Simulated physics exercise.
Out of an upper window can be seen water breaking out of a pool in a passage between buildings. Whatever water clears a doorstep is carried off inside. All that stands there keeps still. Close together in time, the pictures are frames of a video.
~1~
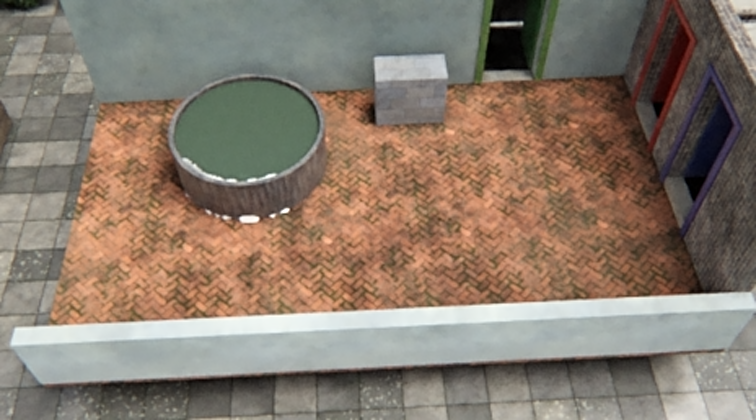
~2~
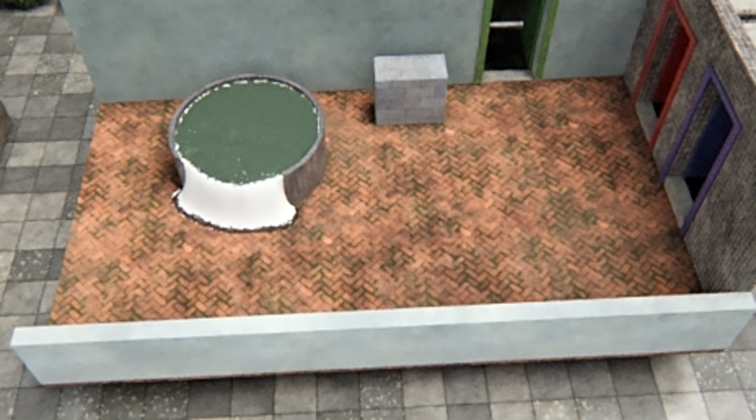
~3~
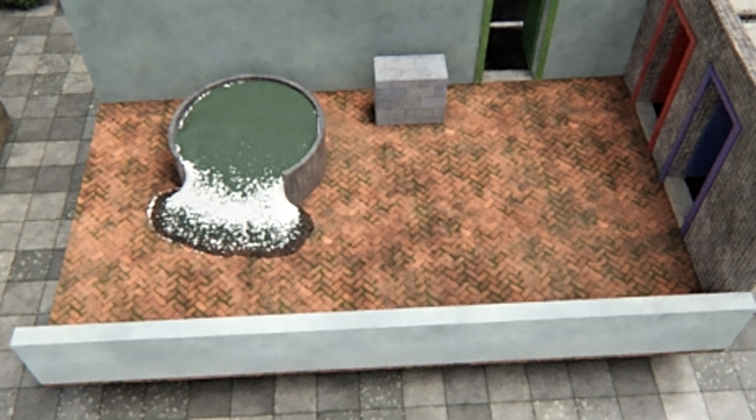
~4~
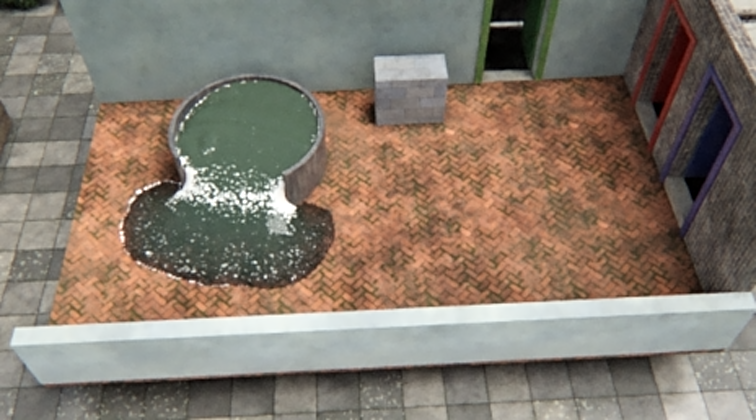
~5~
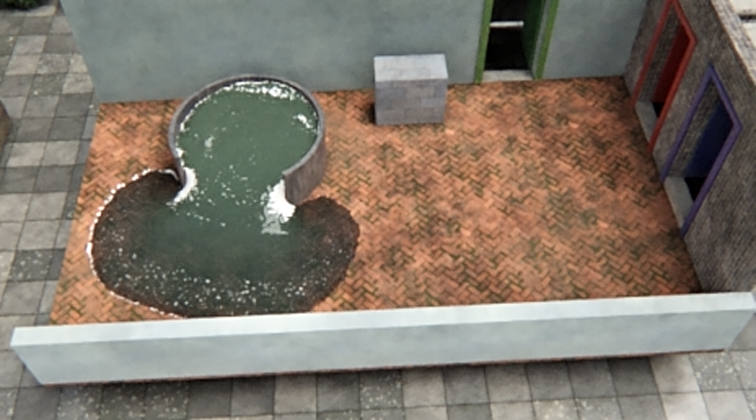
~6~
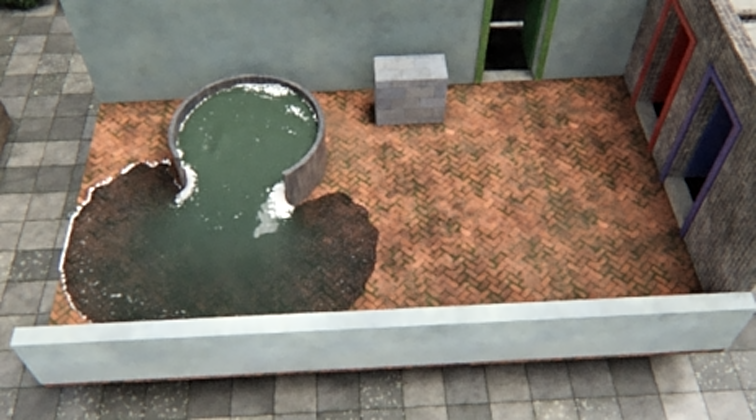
In a brick-paved passage between buildings, a round tank of green water begins leaking at its near side. Water pours through a widening gap in white foam, then spreads across the bricks in a dark, rounded sheet, reaching the low pale wall in front while the surroundings stay still.
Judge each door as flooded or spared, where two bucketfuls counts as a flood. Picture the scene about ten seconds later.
The green door is spared, the red door is spared, the blue door is spared.
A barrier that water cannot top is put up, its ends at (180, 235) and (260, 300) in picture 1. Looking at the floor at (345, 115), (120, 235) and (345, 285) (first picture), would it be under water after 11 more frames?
Taking the points in order - unwetted, wetted, wetted.
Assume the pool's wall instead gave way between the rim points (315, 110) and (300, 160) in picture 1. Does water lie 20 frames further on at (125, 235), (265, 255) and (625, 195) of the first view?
Untouched, untouched, soaked.
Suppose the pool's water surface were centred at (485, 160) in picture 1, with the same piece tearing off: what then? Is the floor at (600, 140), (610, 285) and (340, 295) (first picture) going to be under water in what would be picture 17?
The three spots read left dry, swamped, swamped.
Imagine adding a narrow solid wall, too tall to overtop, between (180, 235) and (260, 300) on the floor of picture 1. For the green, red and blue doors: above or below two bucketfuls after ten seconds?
The green door is over; the red door takes less; the blue door keeps below it.
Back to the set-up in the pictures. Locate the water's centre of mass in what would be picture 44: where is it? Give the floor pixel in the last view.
Close to (338, 235).
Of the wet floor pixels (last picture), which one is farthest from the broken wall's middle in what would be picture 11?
My pick would be pixel (432, 335).
A moment on, water covers 25 % of the floor; the green door not reached, the red door not reached, the blue door not reached.
Next, water covers 30 % of the floor; the green door not reached, the red door not reached, the blue door not reached.
Then, water covers 45 % of the floor; the green door not reached, the red door not reached, the blue door not reached.
Later, water covers 70 % of the floor; the green door not reached, the red door wet at the sill, nothing in, the blue door wet at the sill, nothing in.
In the end, water covers 80 % of the floor; the green door under two buckets in, the red door wet at the sill, nothing in, the blue door wet at the sill, nothing in.
